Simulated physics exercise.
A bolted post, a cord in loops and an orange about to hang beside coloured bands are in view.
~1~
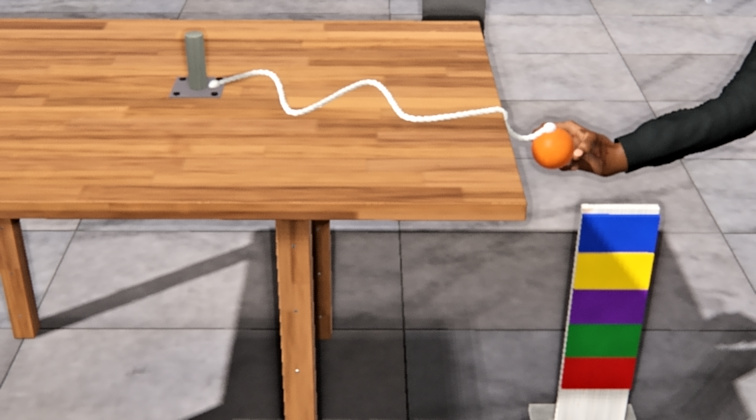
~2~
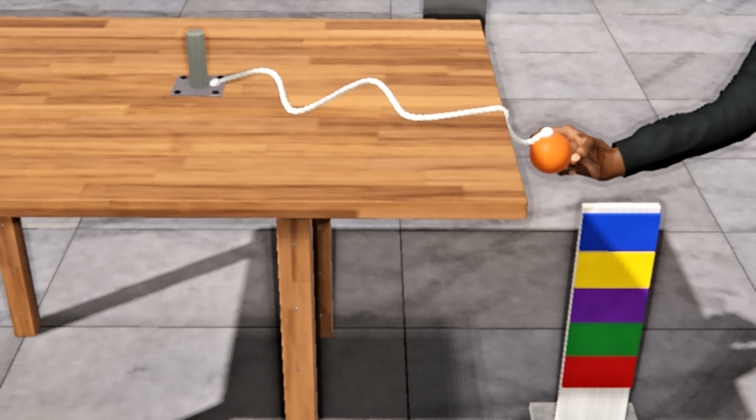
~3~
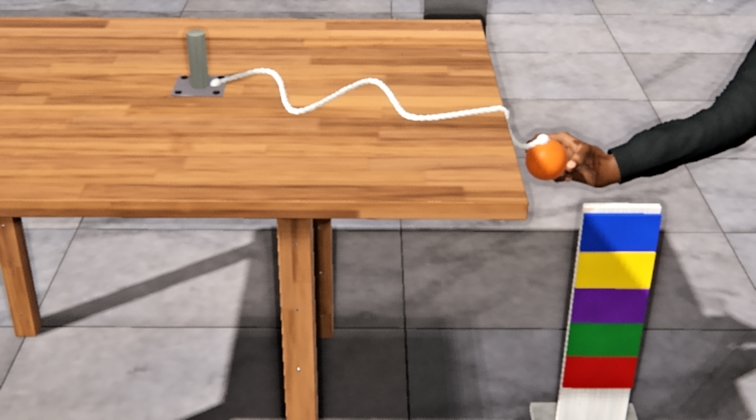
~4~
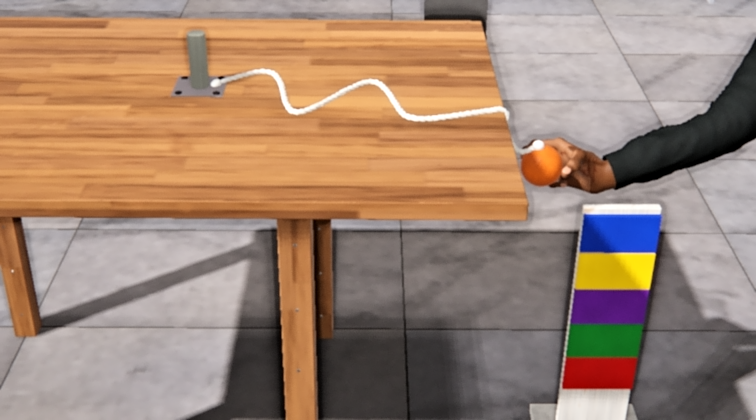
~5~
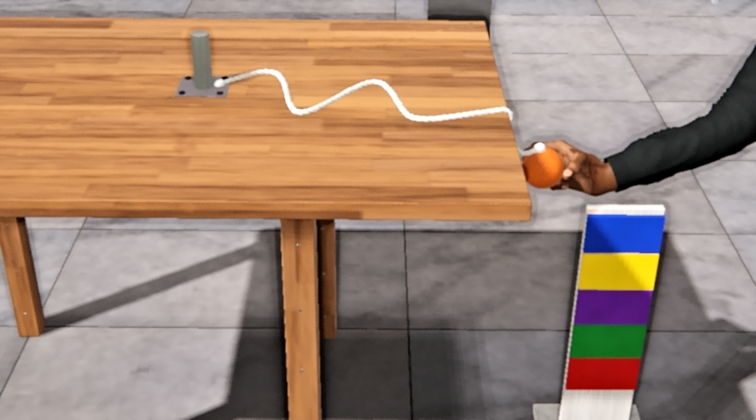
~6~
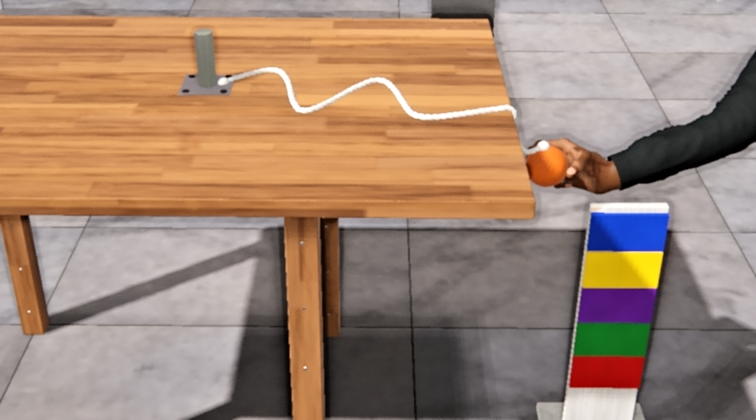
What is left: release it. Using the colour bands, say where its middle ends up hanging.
Its middle ends up at the green band.
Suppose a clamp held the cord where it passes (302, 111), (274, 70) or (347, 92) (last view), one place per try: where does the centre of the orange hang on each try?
First try near (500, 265), second near (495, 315), third near (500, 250).
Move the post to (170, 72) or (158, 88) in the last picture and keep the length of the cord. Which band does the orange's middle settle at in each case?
Trial 1 - purple; trial 2 - purple.
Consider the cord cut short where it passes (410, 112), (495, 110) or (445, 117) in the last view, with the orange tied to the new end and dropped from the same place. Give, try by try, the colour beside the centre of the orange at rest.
First try: Higher than all five; second try: Yellow; third try: Blue.
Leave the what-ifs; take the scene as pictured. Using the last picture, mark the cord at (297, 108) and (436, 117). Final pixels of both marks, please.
In that view they sit near (382, 94) and near (504, 197).
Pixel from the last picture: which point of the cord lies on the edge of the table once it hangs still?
Look near (388, 84).
A little later, orange near (526, 309); level with purple.
Next, orange near (476, 328); level with green.
Later still, orange near (499, 331); level with green.
When it is over, orange near (491, 333); level with green. The cord holds its middle at green.
